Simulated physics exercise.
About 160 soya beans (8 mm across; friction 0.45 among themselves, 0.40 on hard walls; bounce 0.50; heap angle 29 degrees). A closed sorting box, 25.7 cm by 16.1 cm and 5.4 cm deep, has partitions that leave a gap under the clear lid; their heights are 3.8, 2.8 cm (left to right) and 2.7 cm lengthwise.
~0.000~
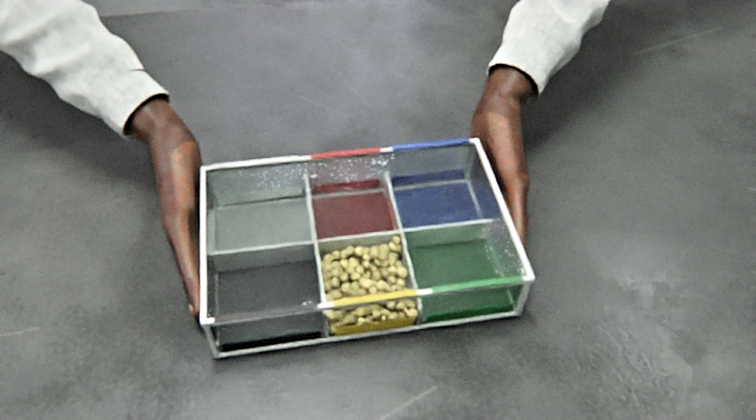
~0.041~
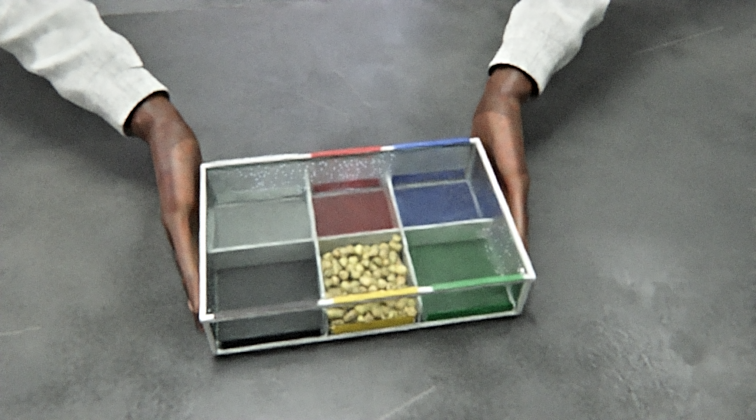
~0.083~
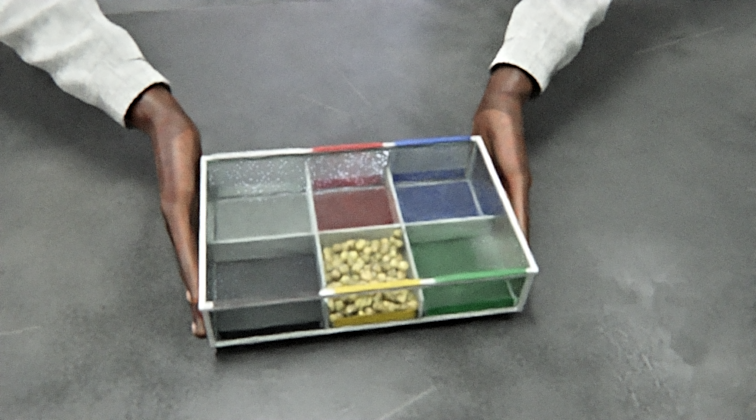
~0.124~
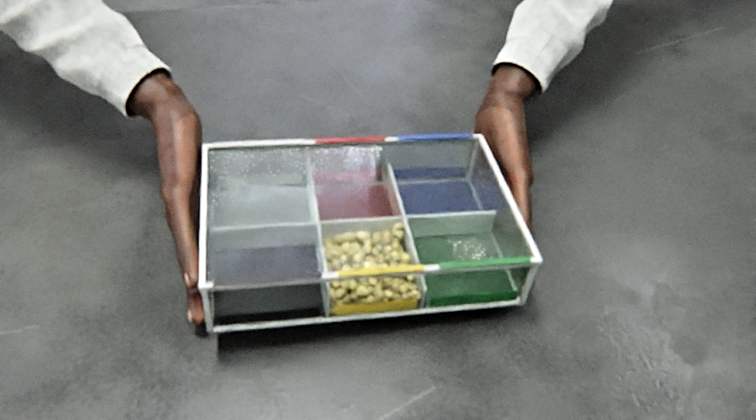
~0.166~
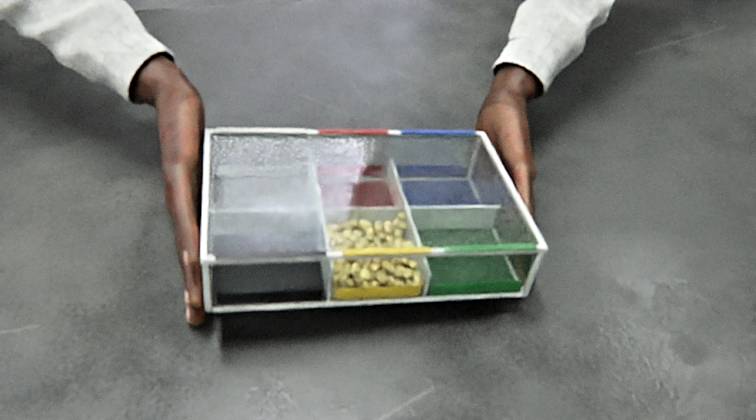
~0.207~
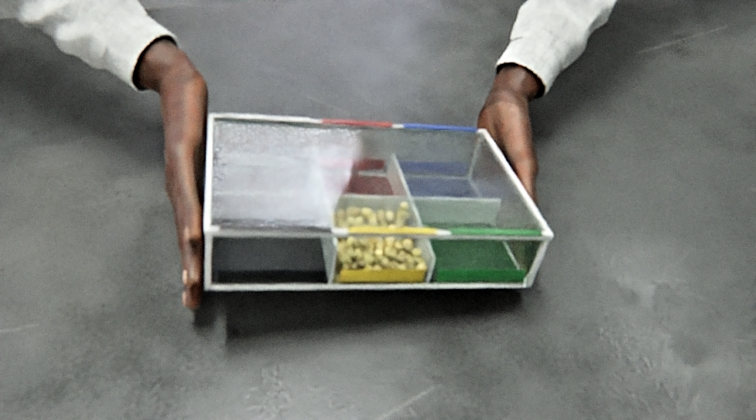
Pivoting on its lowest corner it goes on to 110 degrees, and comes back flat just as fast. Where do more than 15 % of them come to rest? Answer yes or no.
Red: No, blue: Yes, green: No, yellow: No, white: No, black: No.
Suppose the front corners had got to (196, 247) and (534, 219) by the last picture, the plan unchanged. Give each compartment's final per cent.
Red 55; blue 40; green 0; yellow 0; white 5; black 0.
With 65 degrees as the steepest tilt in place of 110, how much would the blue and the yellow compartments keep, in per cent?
Then: Blue 20, yellow 75.
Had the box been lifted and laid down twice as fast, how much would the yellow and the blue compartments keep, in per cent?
Then: Yellow 0; blue 100.
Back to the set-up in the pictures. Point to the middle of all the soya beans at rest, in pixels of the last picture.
Near (447, 196).
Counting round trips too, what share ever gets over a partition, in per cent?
Roughly 100 per cent.
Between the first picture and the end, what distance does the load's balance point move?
Some 13.0 cm.
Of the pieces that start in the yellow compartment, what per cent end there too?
Some 0 per cent.
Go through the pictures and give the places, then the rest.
The first frame shows box tilt 0 degrees, front corners at (207, 321) and (528, 277); yellow 100 %.
The second frame shows box tilt 1 degrees, front corners at (206, 317) and (529, 276).
The third frame shows box tilt 3 degrees, front corners at (205, 305) and (531, 270), lowest corner right back.
The fourth frame shows box tilt 7 degrees, front corners at (205, 285) and (535, 260), lowest corner right back.
The fifth frame shows box tilt 12 degrees, front corners at (207, 258) and (540, 247), lowest corner right back.
The sixth frame shows box tilt 16 degrees, front corners at (210, 229) and (546, 235), lowest corner right back; yellow 100 %. The box's pace is about 110 degrees a second.
After 1.12 s, tilt 110 degrees; red 15 %, blue 55 %, green 5 %, yellow 25 %.
After 1.72 s, tilt 50 degrees; blue 100 %.
After 2.38 s, tilt 0 degrees; blue 100 %.
By 2.9 s all is still; red 0 %, blue 100 %, green 0 %, yellow 0 %, white 0 %, black 0 %.
